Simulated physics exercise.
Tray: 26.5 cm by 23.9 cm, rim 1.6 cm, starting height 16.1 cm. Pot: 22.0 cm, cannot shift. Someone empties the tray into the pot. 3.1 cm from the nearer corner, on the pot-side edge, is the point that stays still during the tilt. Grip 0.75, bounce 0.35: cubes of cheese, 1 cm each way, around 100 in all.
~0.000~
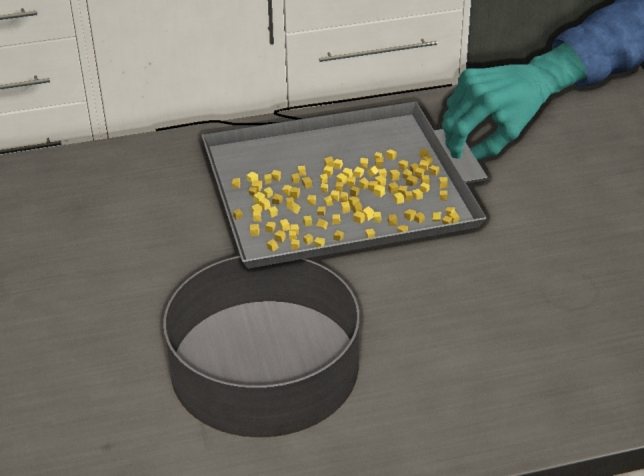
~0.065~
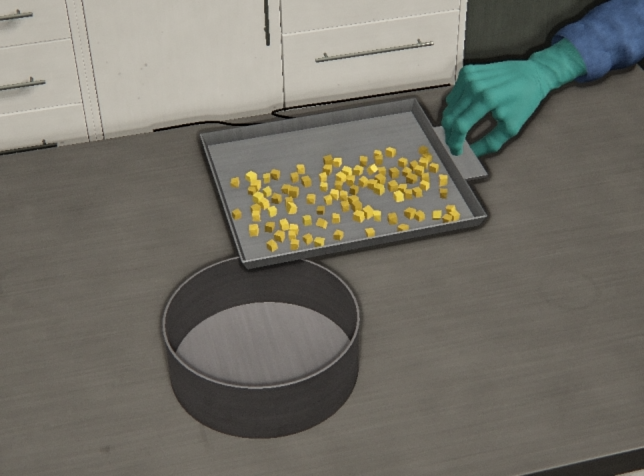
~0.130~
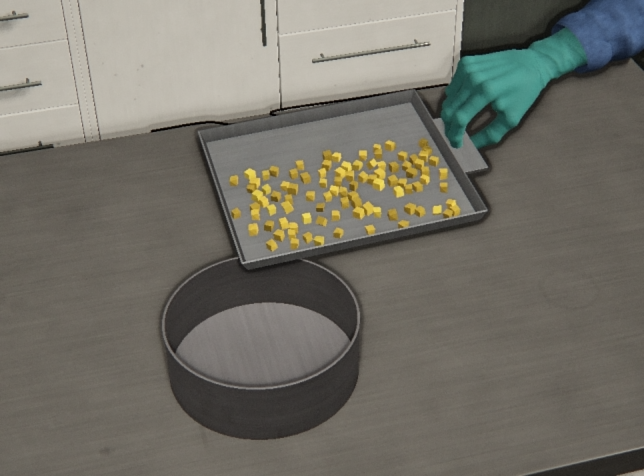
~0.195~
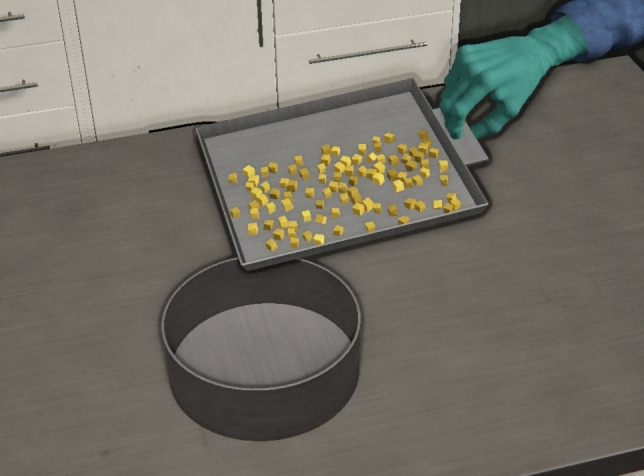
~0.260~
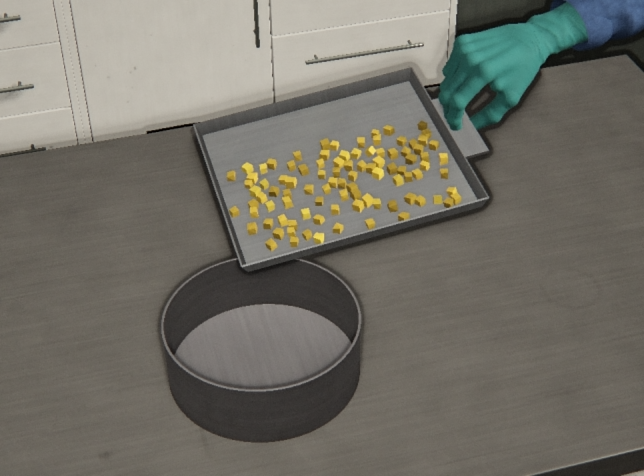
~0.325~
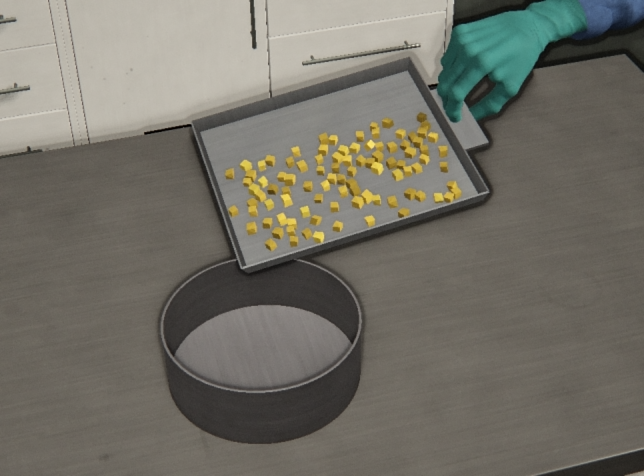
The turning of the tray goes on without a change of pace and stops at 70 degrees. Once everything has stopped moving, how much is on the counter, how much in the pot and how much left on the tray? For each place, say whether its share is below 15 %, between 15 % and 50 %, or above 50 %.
Counter: Below 15 %; pot: Between 15 % and 50 %; tray: Above 50 %.
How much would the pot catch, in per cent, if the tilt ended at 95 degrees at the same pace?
That comes out at some 100 per cent.
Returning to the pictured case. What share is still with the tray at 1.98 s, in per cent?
About 70 per cent.
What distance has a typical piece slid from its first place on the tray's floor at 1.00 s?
It has moved some 5 cm from its start.
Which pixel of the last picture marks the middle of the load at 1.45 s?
By then the middle of the load sits around (257, 245).
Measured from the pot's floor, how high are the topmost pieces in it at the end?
Top level: Approx. 1.0 cm.
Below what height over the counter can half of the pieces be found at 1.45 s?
Roughly 18 centimetres.
After 1.00 s, tilt 39 degrees; the tray holds 100 %, the pot 0 %.
Then, at 1.45 s, tilt 57 degrees; the tray holds 75 %, the pot 20 %.
After 1.98 s, tilt 70 degrees; the tray holds 70 %, the pot 30 %.
In the end, at 2.7 s, counter 0 %, pot 30 %, tray 70 %.
